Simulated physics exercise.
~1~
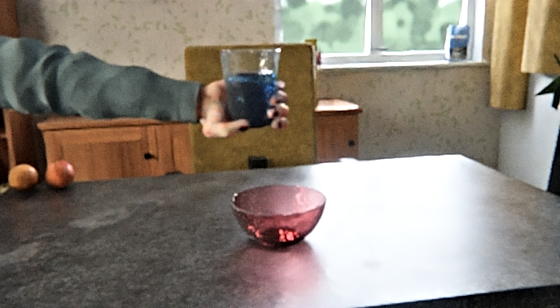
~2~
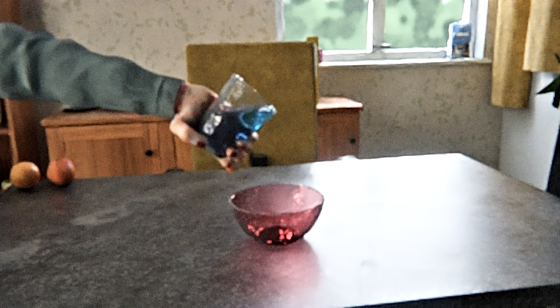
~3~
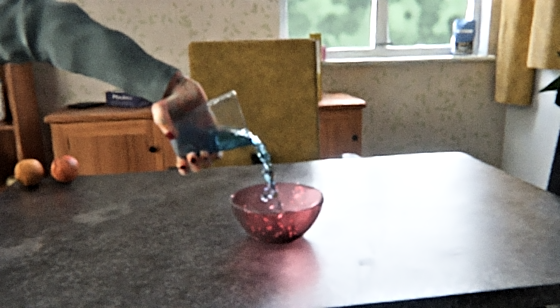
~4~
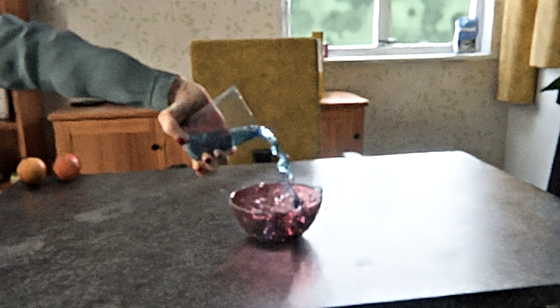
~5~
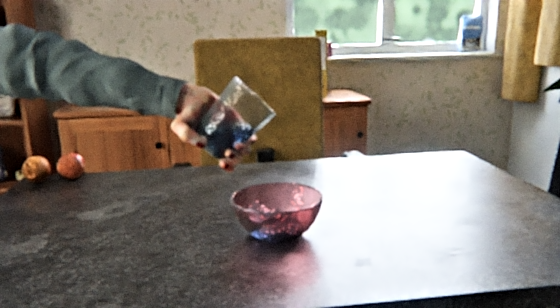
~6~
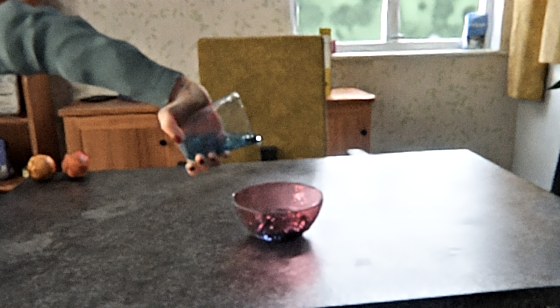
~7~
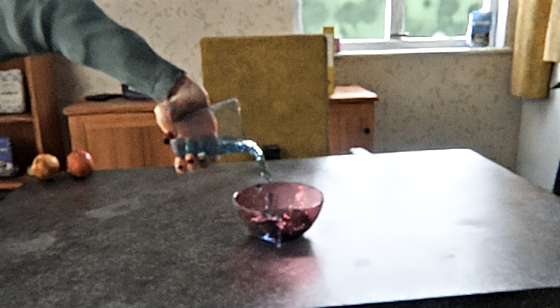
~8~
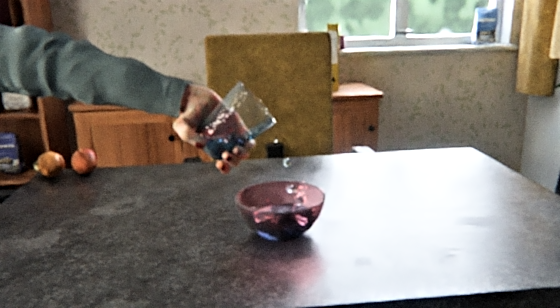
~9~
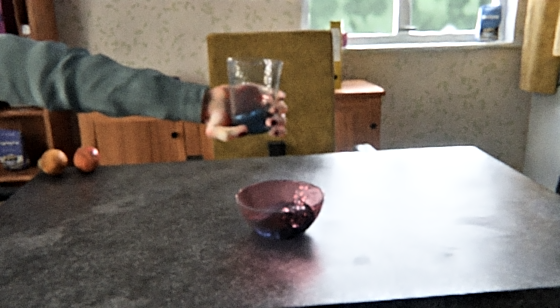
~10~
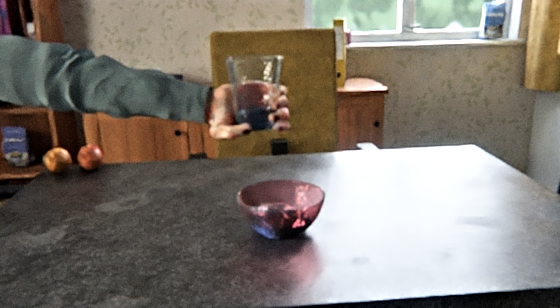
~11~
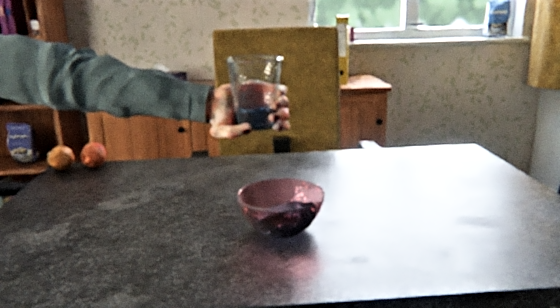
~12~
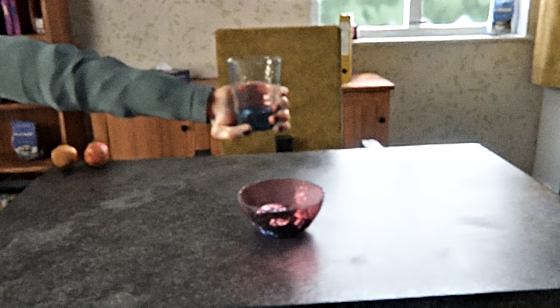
At first, a hand in a grey-green sleeve holds a clear tumbler of blue liquid upright above a dark table, up and to the left of a translucent pink bowl. The hand tips the tumbler steeply to the right, and a blue stream falls into the bowl. It then eases the tumbler partway back, and the stream stops. Next it tips the glass steeply again, sending a second stream into the bowl. Finally, the hand turns the tumbler upright and holds it still, with some dark blue liquid left inside, while the bowl stays on the table.
